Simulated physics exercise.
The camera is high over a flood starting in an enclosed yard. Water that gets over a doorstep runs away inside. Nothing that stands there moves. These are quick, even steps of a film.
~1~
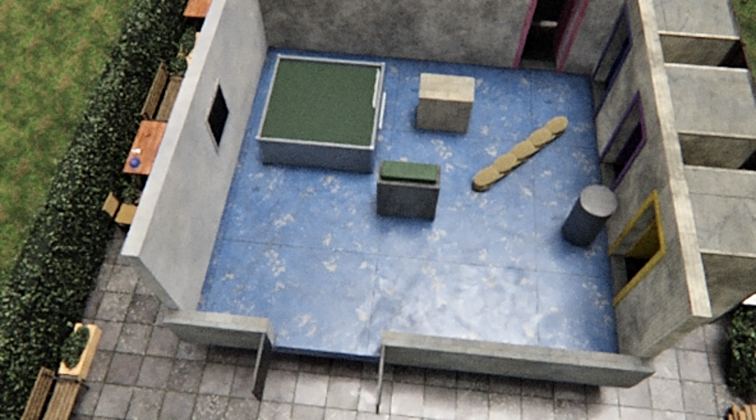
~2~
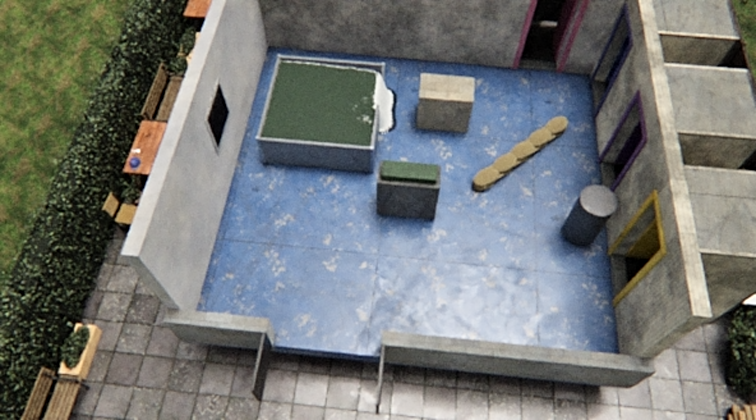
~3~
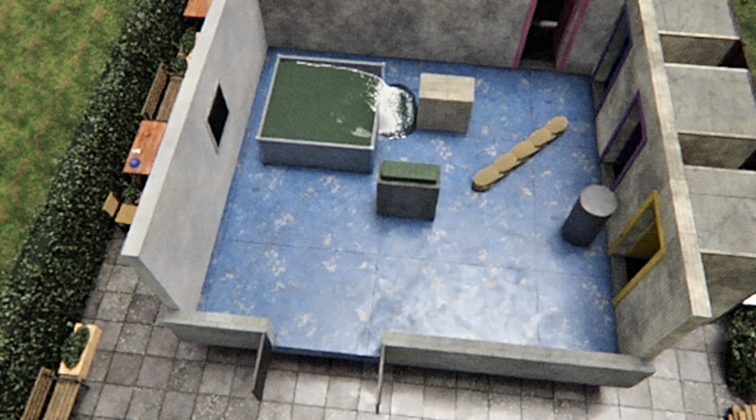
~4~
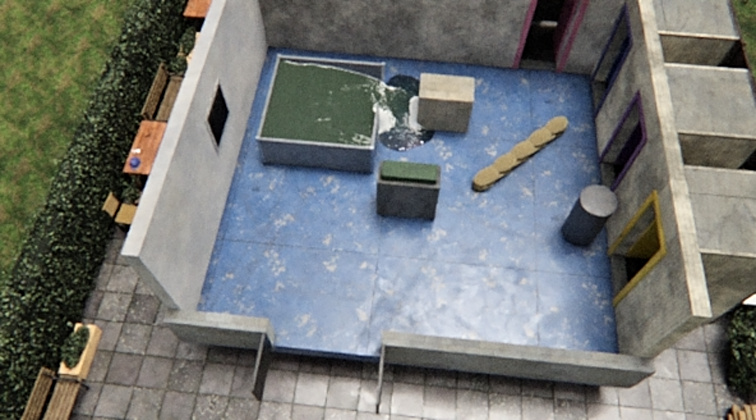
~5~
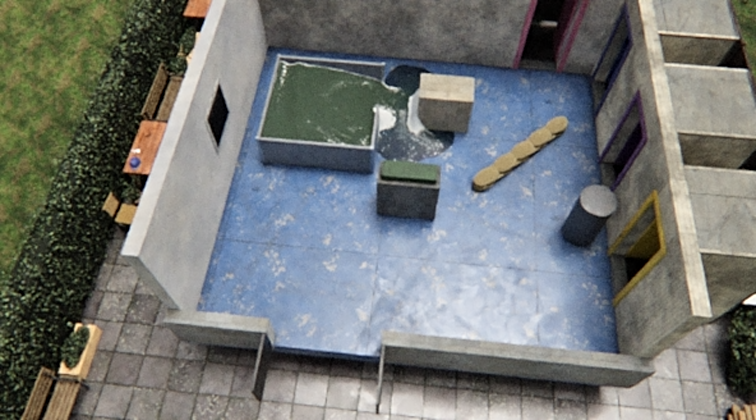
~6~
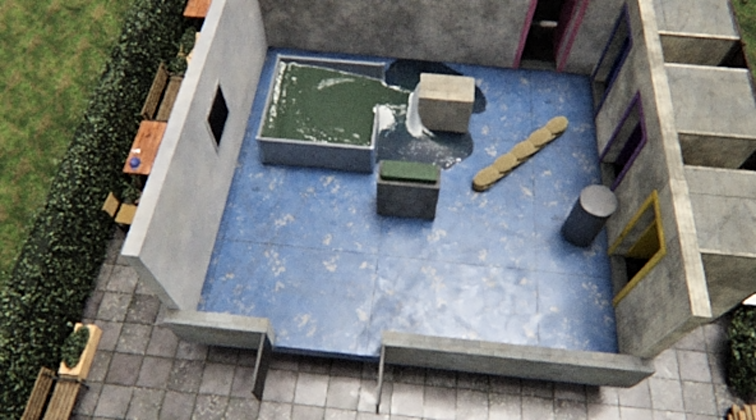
A walled yard with a blue floor held a tank of green water, which poured out through a gap in its right side, foaming white, and spread around a pale block nearby.
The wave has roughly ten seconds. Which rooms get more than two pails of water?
The purple door holds within the limit; the pink door floods; the yellow door holds within the limit; the blue door floods.
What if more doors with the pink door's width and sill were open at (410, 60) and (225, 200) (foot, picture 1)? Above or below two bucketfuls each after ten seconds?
One after the other: Takes more, lets less in.
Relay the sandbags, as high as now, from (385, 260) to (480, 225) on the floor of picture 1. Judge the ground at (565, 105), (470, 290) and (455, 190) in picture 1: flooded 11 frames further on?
In turn: Covered, clear, covered.
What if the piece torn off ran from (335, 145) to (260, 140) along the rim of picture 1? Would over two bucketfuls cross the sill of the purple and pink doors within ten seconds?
My reading: The purple one keeps below it, the pink one takes less.
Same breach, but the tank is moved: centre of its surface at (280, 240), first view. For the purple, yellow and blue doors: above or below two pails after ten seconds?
One by one: Purple floods, yellow takes more, blue is under.
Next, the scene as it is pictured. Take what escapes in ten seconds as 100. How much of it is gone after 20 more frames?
I make it 40 per cent.
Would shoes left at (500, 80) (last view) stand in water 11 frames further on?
Verdict: Under water.
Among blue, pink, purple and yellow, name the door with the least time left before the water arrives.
The door marked pink.
A moment on, water covers 20 % of the floor; the purple door not reached, the pink door wet at the sill, nothing in, the yellow door not reached, the blue door not reached.
Next, water covers 35 % of the floor; the purple door not reached, the pink door under two buckets in, the yellow door not reached, the blue door under two buckets in.
Then, water covers 60 % of the floor; the purple door wet at the sill, nothing in, the pink door under two buckets in, the yellow door wet at the sill, nothing in, the blue door far over two buckets in.
Later, water covers 75 % of the floor; the purple door wet at the sill, nothing in, the pink door over two buckets in, the yellow door wet at the sill, nothing in, the blue door far over two buckets in.
In the end, water covers 95 % of the floor; the purple door wet at the sill, nothing in, the pink door over two buckets in, the yellow door wet at the sill, nothing in, the blue door far over two buckets in.
